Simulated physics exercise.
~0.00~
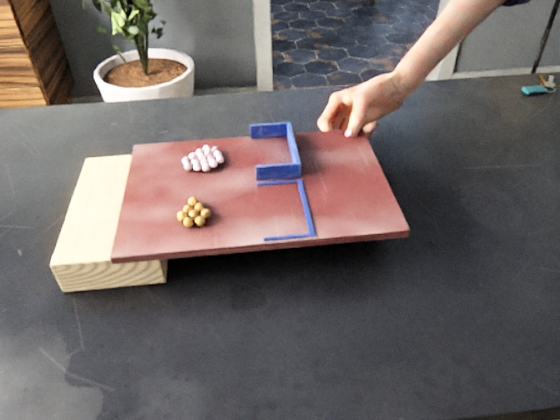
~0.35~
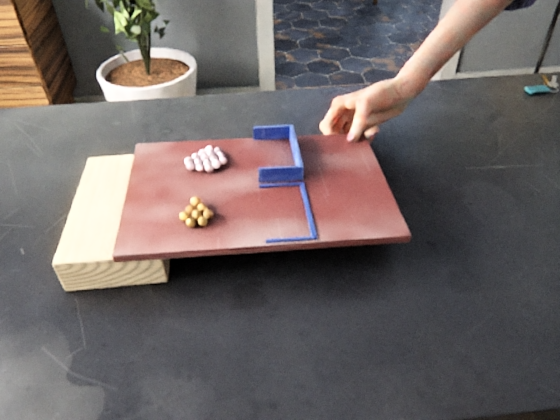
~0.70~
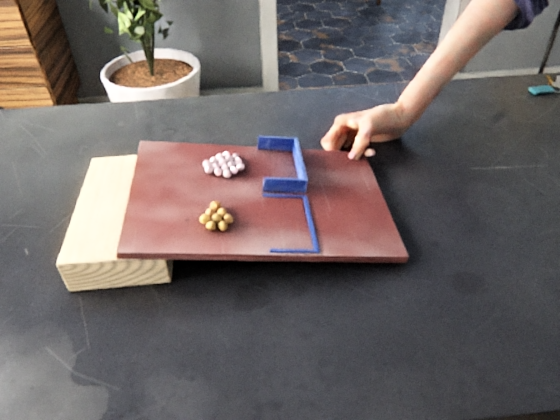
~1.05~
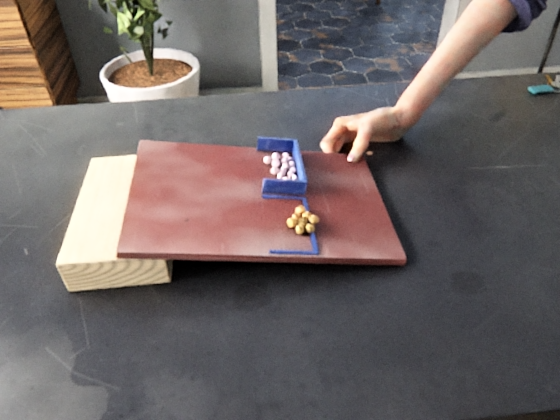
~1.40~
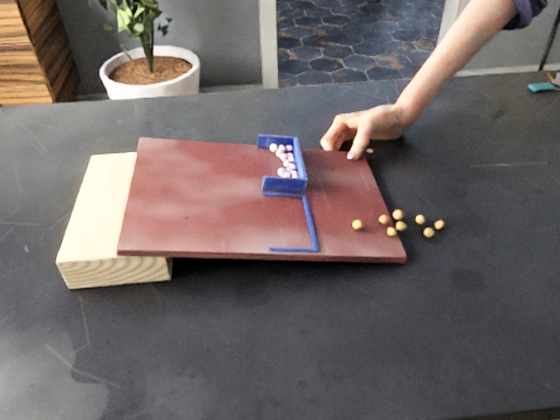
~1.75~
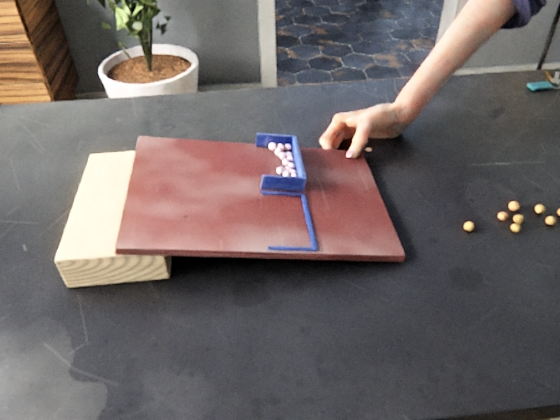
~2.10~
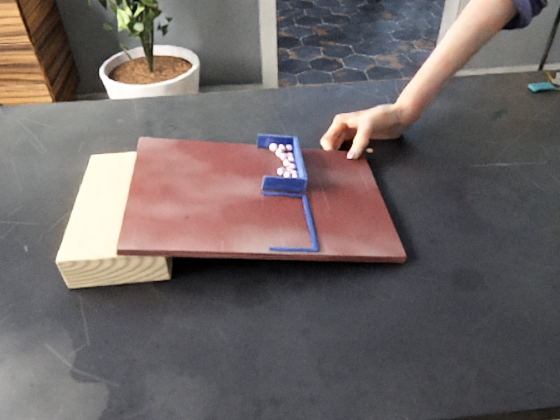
Two clusters of small balls roll right; gold ones leave the board, pink ones stay behind a blue barrier.
